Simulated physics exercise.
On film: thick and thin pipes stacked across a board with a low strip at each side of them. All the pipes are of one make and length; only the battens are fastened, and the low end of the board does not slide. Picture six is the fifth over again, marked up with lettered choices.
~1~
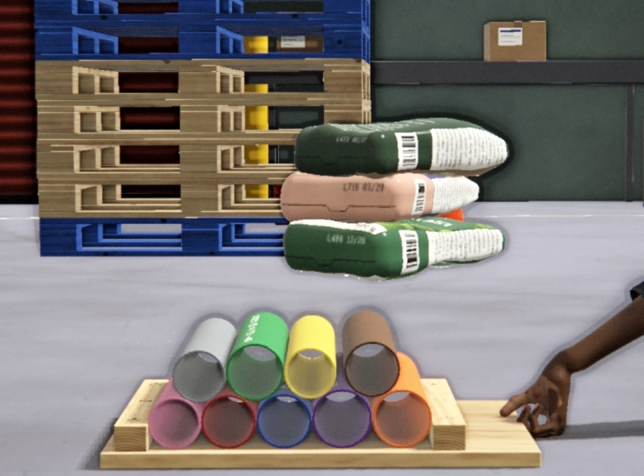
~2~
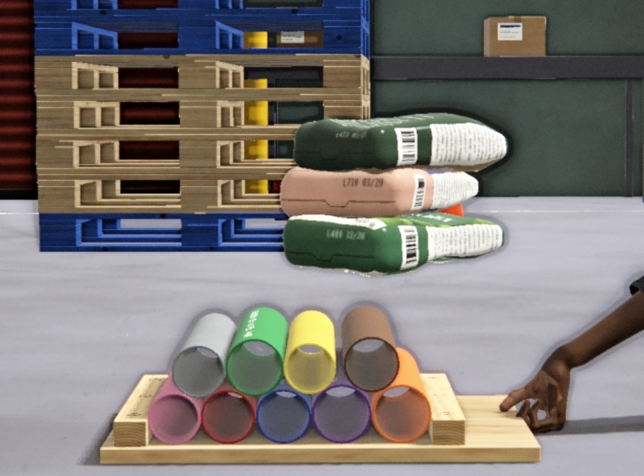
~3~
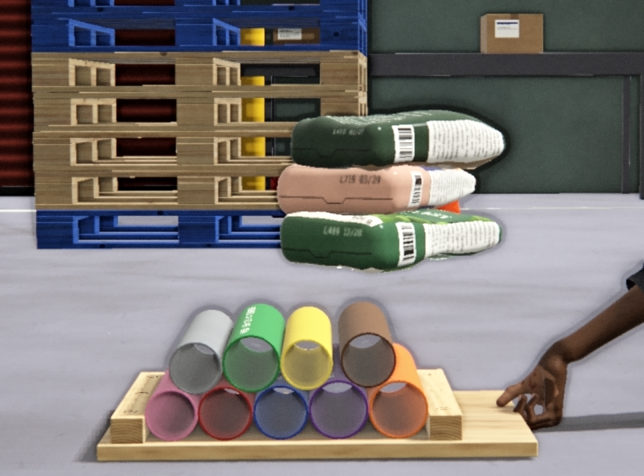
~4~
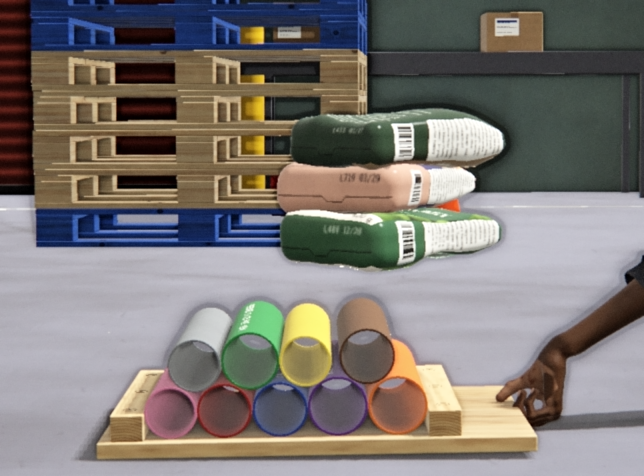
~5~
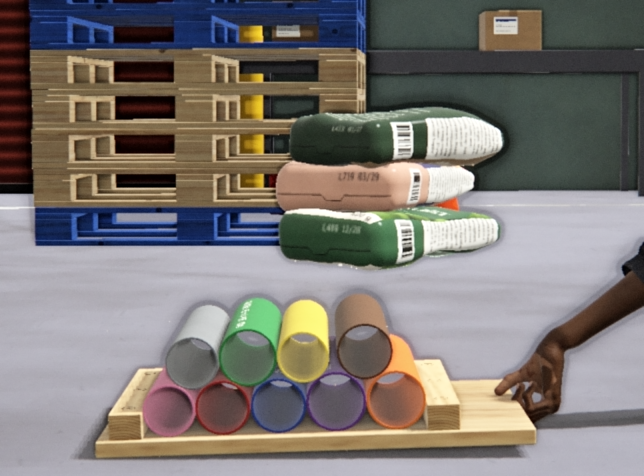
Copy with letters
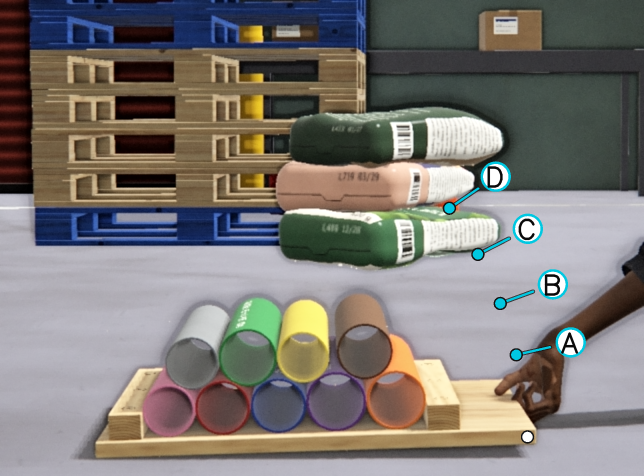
In the video, nine colored pipes sit stacked in two rows between wooden strips on a board while a hand rests at its right end; stacked bags and pallets stand behind, and nothing noticeably moves apart from a slight view shift.
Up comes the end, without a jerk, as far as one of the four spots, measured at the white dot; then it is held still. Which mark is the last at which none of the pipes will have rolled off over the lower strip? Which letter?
Stop at B.
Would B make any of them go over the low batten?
No, at B.
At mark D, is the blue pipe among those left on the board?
The blue pipe: Yes.
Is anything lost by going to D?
Yes, at D.
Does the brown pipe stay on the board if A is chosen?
Yes.
On the copy, A at (516, 355); B at (500, 304); C at (478, 254); D at (449, 208); the white dot at (527, 437).
On B. First, board at 14°.
Then, board at 20°.
Finally, board at 20°, none over the low batten.
By contrast, A none over the low batten; C three over the low batten (green, grey, yellow); D four over the low batten (green, grey, yellow, brown).
